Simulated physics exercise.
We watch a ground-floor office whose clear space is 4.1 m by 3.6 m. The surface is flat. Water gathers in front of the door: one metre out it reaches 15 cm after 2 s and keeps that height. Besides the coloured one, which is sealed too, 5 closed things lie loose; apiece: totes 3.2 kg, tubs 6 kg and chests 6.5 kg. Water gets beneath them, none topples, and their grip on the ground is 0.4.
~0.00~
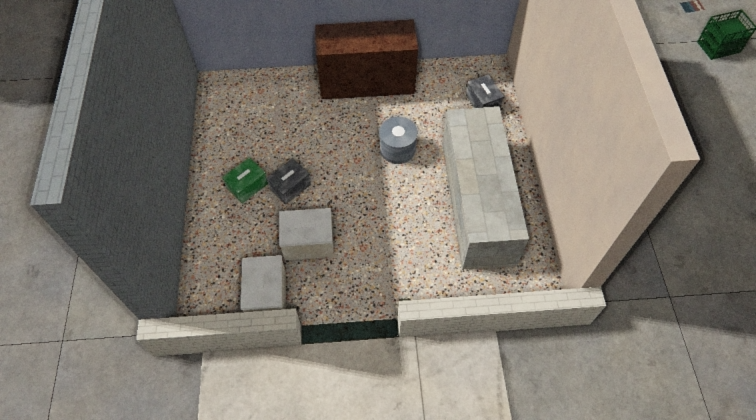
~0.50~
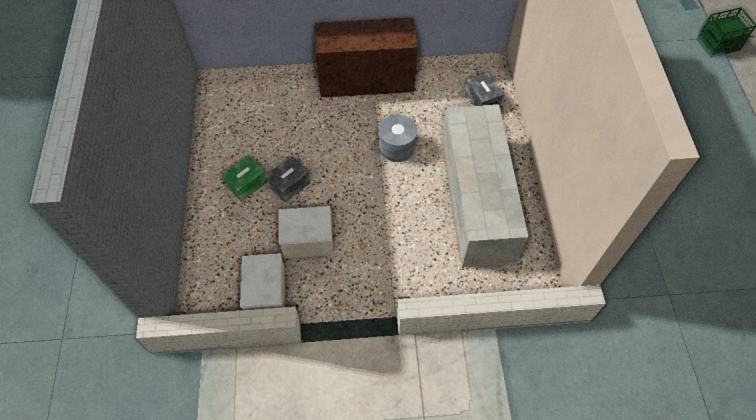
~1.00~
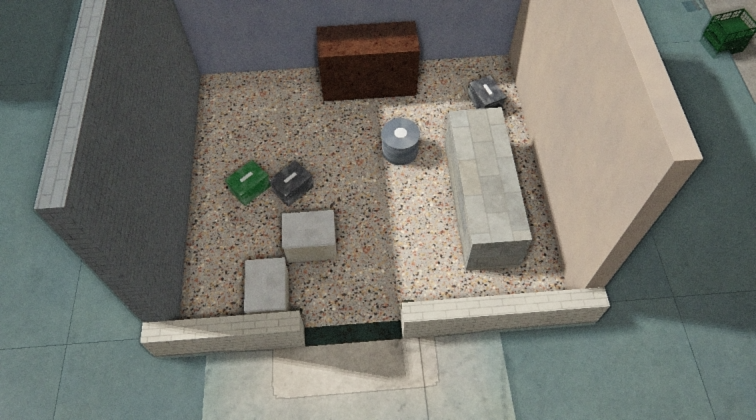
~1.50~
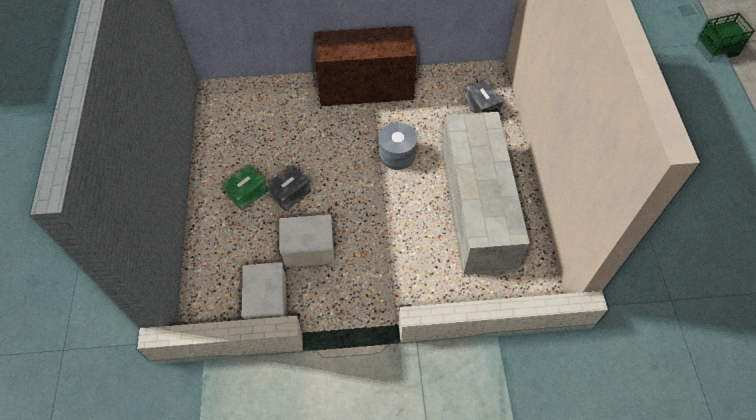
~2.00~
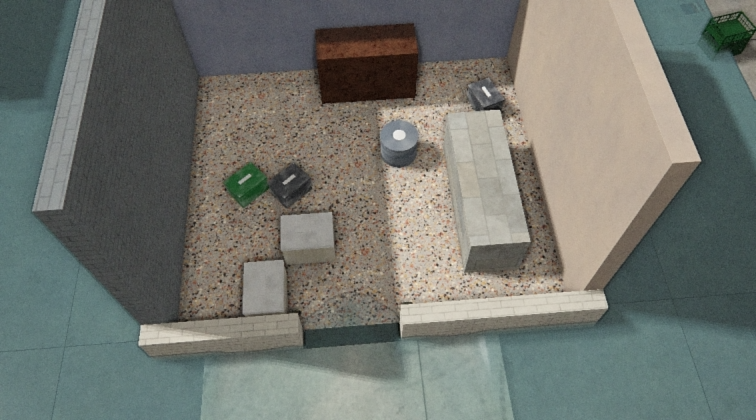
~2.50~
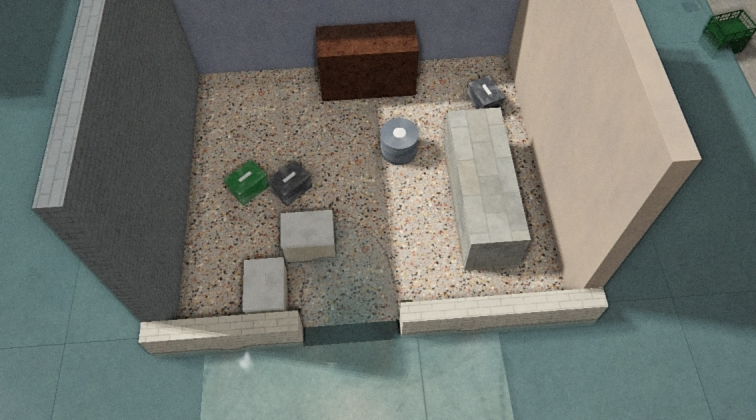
At first, the grey paving around an open-topped room is bare, and a green tote rests among other objects on the speckled floor. Blue-green water then spreads outside and covers the pale slab before the doorway, and finally a shallow patch creeps inside, while none of the objects shift.
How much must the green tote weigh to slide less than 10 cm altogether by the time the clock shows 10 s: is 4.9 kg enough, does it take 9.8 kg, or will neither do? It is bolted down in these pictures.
For it, only the higher weight holds it.
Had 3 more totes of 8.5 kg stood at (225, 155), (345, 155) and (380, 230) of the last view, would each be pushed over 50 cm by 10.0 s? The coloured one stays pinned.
In that order: Under, past it, more.
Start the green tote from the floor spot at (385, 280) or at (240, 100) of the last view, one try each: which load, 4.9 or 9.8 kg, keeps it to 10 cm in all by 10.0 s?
In that order: Neither holds; neither is enough.
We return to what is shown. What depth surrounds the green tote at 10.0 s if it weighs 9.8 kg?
About 7 cm.
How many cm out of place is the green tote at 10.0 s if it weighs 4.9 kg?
About 10 cm.
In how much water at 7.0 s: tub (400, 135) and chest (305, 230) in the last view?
Roughly 4 and 5 cm.
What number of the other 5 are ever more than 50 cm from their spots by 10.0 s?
That makes 3.
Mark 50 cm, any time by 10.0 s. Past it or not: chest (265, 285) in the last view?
Answer: Under.
After 3.5 s the green tote would be 0 cm from its start with 4.9 kg and 0 cm from its start with 9.8 kg; 0 cm of water round it then.
After 4.5 s the green tote would be 23 cm from its start with 4.9 kg and 2 cm from its start with 9.8 kg; 4 cm of water round it then.
After 7.0 s the green tote would be 42 cm from its start with 4.9 kg and 2 cm from its start with 9.8 kg; 3 cm of water round it then.
After 10.0 s the green tote would be 10 cm from its start with 4.9 kg and 2 cm from its start with 9.8 kg; 7 cm of water round it then.
